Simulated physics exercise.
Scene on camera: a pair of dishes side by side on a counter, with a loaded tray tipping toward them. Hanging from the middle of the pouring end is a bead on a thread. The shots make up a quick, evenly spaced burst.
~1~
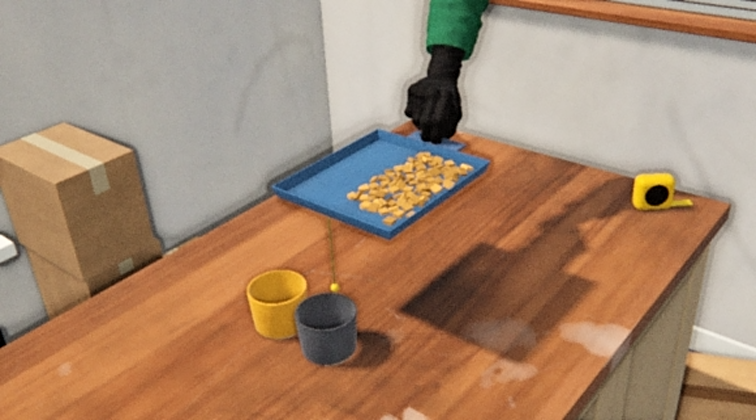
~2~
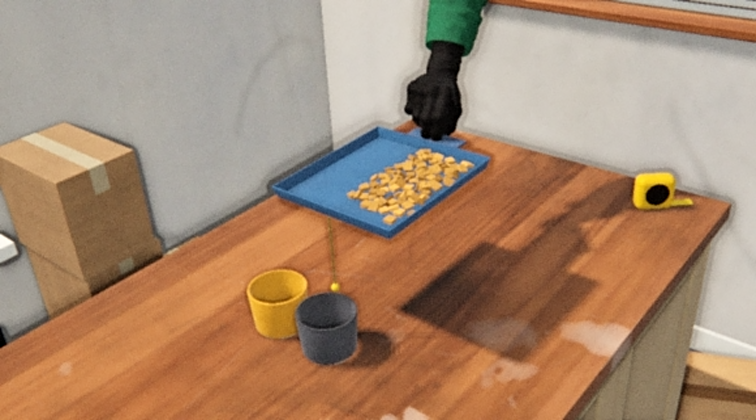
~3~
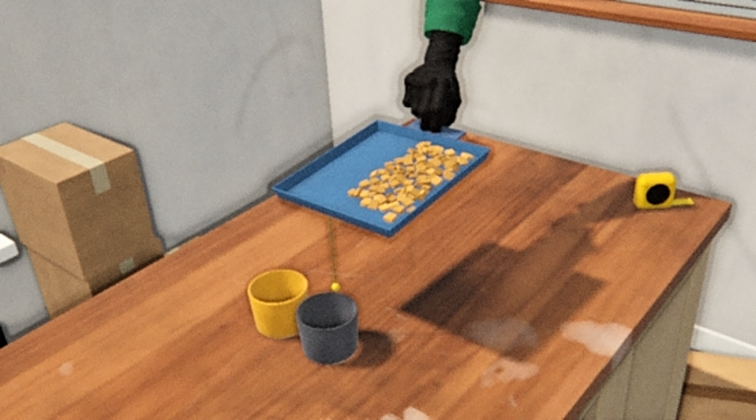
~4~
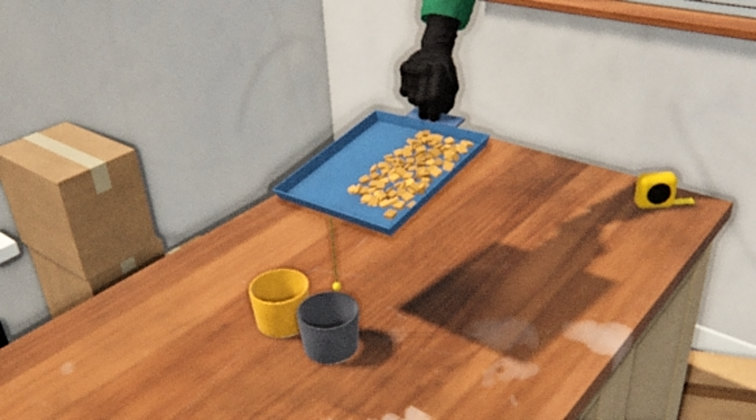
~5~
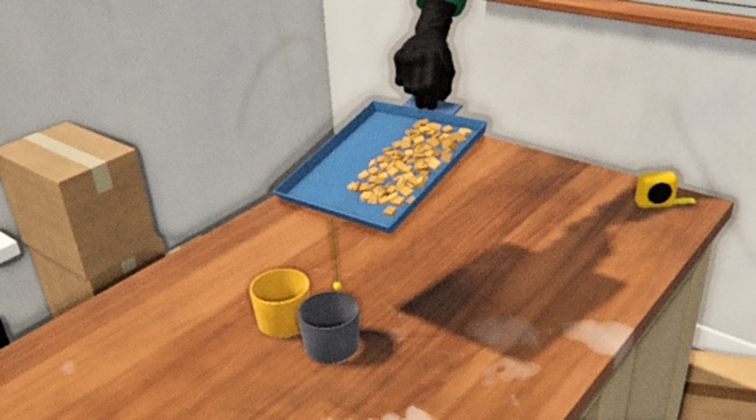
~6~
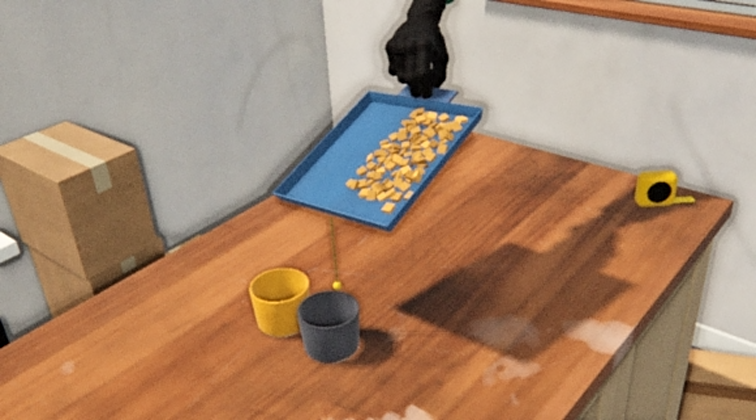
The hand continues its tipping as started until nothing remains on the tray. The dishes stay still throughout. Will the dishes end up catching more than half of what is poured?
Between them the dishes get the bulk of it.
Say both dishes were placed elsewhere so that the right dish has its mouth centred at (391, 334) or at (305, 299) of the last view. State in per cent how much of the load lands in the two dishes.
About 30 and 60 per cent respectively.
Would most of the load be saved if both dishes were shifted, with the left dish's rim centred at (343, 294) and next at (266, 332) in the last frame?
With the first shift the pair saves less than a half; with the second, less than a half.
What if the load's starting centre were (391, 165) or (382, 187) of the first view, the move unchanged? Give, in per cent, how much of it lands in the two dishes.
Close to 80 %, followed by close to 80 %.
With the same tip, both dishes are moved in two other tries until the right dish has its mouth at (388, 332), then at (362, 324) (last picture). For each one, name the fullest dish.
First place: The leftmost one; second place: The leftmost one.
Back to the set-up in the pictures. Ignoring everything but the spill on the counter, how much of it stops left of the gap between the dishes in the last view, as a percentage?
Some 70 %.
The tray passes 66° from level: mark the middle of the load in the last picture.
Close to (321, 202).
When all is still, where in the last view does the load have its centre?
Around (293, 326).
Soon after the last picture, tray tipped steeply; nearly all on the tray; a small part in the air.
A little later, tray tipped past a quarter turn; about a quarter on the tray; a small part in the right dish; about a quarter in the left dish; a small part outside both; about a quarter in the air.
Later still, tray tipped past a quarter turn; about a quarter in the right dish; about a third in the left dish; about a third outside both.
At rest, tray tipped past a quarter turn; about a quarter in the right dish; about a third in the left dish; about a third outside both.
